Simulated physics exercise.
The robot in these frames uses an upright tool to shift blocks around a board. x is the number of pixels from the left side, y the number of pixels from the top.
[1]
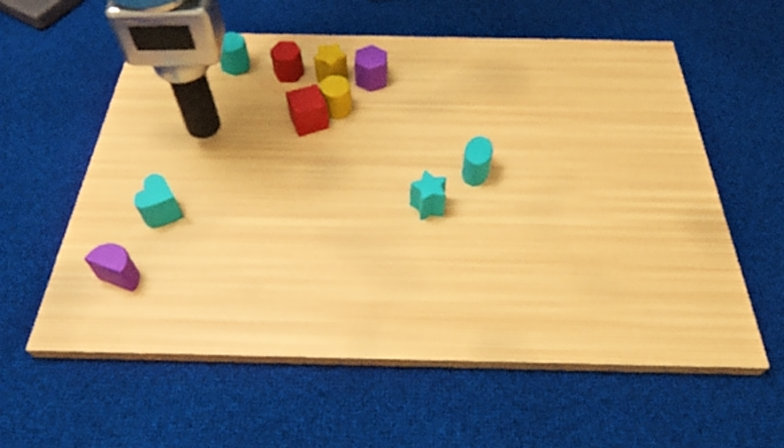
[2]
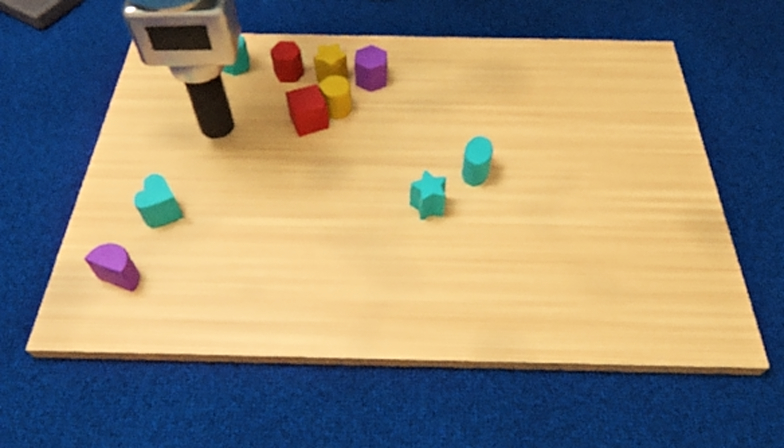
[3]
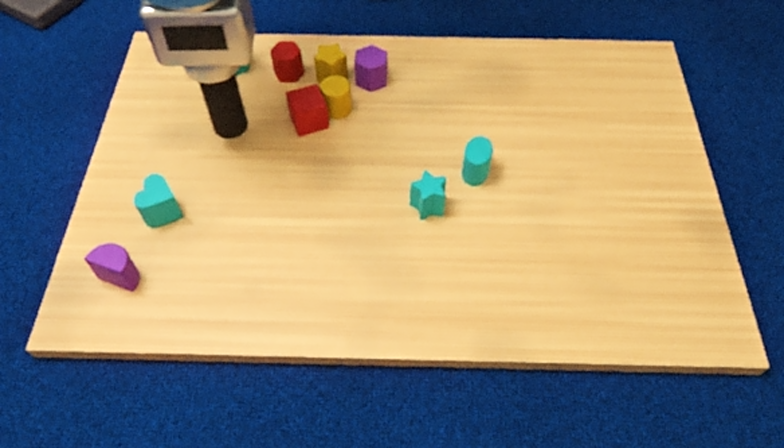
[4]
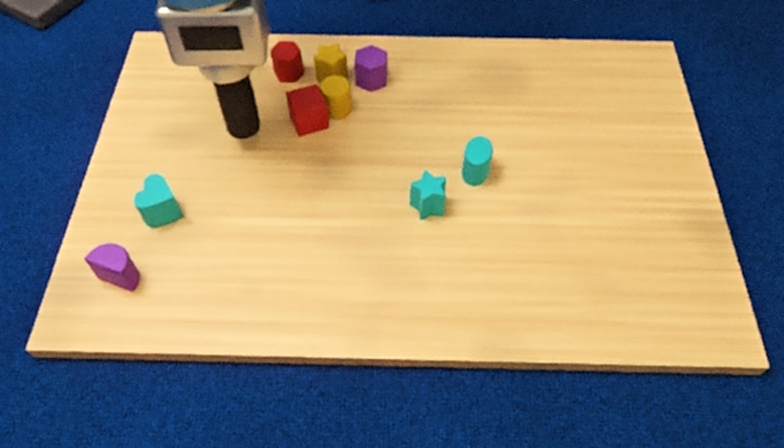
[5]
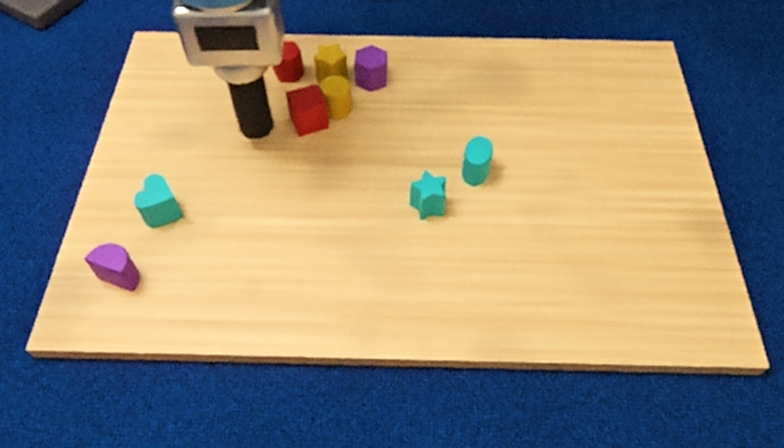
A robotic tool with a black upright tip glides slowly rightward across the upper left of a pale wooden board on blue carpet, seen from above at an angle by a still camera. Red, yellow and purple blocks cluster near the top, with teal and purple ones at left and two teal ones near the centre. The tool gradually covers a teal block behind it, nearing the red blocks while every block stays put.
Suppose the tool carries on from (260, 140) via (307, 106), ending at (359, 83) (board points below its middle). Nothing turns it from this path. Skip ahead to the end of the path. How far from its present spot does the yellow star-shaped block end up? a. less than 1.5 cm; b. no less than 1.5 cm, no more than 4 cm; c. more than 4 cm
The answer is b.
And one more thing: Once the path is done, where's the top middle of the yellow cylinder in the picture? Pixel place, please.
The answer is (411, 86).
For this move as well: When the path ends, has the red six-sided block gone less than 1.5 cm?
Yes - that is the case.
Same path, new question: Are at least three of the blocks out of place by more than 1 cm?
Going by the path, yes.
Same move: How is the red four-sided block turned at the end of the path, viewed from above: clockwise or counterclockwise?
Seen from above, clockwise.
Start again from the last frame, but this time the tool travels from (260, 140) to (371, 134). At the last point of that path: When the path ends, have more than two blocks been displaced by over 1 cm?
Yes - that is the case.
On the path given first. One third of the way, tool at (289, 102); red four-sided block at (321, 92), turned 25° clockwise; yellow cylinder at (354, 82).
Two thirds of the way, tool at (322, 84); red four-sided block at (354, 78), turned 45° clockwise; yellow cylinder at (387, 81).
At the end, tool at (359, 70); red six-sided block unmoved; red four-sided block at (381, 76), turned 65° clockwise; yellow star-shaped block at (340, 43), turned 60° anticlockwise; yellow cylinder at (411, 86); purple six-sided block at (386, 48), turned 45° anticlockwise.
